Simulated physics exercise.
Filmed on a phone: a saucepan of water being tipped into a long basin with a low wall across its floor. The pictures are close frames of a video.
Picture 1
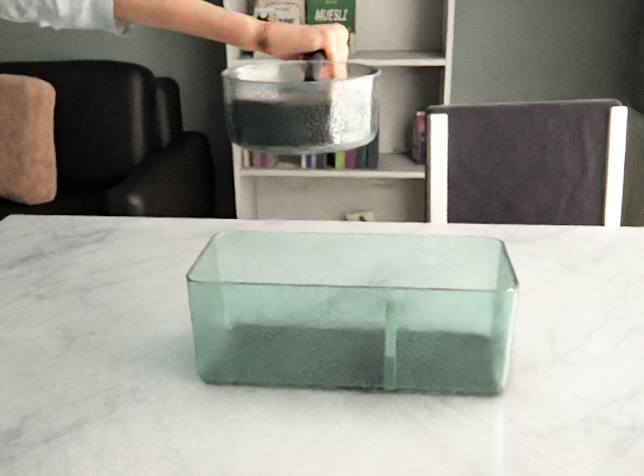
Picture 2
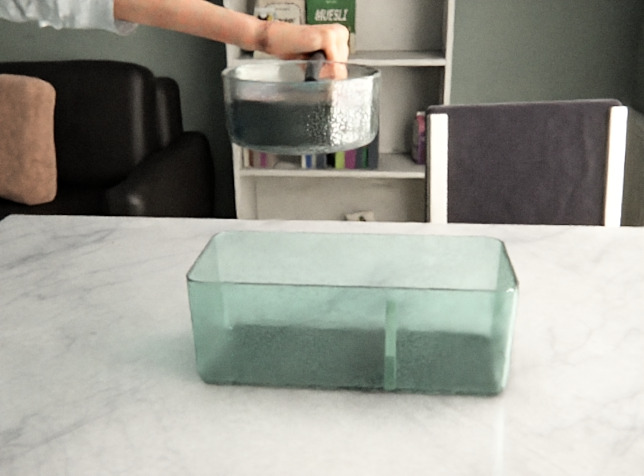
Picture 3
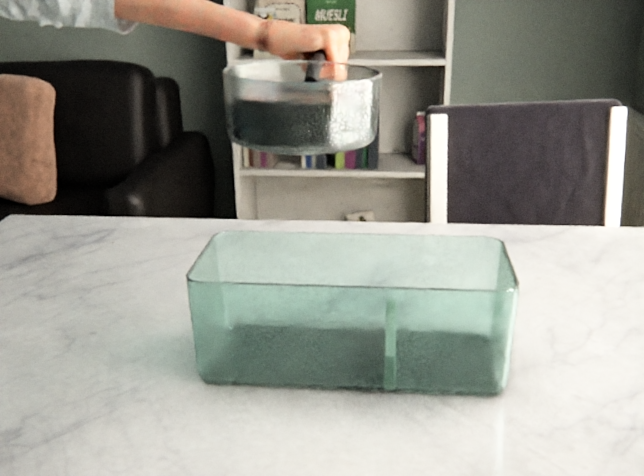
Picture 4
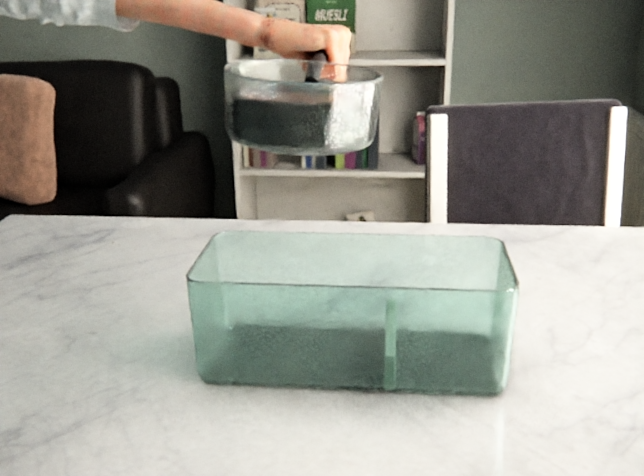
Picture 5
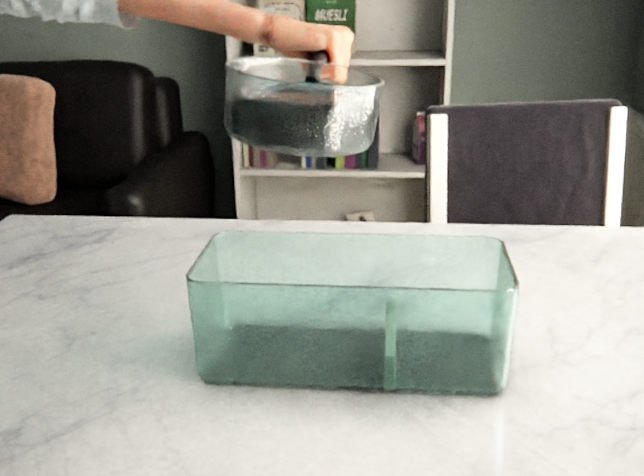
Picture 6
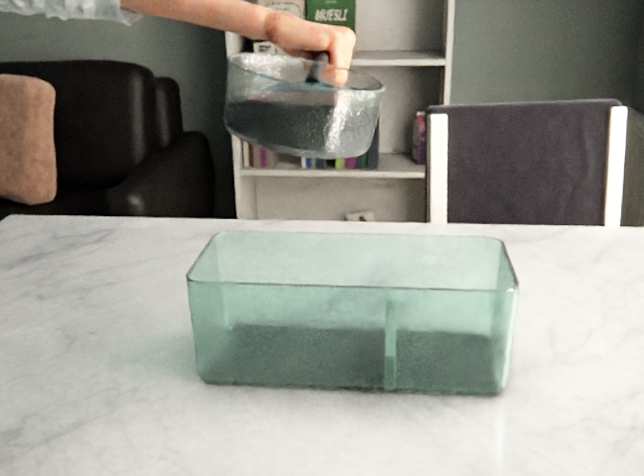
Above a long, green-tinted basin on a marble table, a hand held a clear pan of water level at first, then slowly tilted it down toward the right.
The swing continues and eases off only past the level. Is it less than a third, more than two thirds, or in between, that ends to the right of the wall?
The share right of the wall is more than two thirds.
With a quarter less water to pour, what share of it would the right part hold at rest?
Close to 85 per cent.
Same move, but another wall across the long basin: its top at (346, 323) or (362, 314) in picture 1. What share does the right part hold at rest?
In turn 95 and 95 in a hundred.
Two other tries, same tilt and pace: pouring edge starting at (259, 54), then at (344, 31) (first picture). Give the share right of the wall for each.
In turn 10 and 65 in a hundred.
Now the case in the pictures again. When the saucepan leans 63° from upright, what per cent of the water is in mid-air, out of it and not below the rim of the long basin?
Close to 35 per cent.
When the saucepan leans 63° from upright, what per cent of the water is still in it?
Some 60 per cent.
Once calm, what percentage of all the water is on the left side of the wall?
Near 15 %.
A moment on, the tilt is 63° and 60 per cent is still to pour, 0 is left of the wall and 4 right of it.
Next, the tilt is 91° and 15 per cent is still to pour, 3 is left of the wall and 68 right of it.
Then the tilt is 93° and 3 per cent is still to pour, 13 is left of the wall and 80 right of it.
Later the tilt is 93° and 1 per cent is still to pour, 16 is left of the wall and 82 right of it.
Finally, 17 per cent lies left of the wall, 82 right of it and 1 outside.
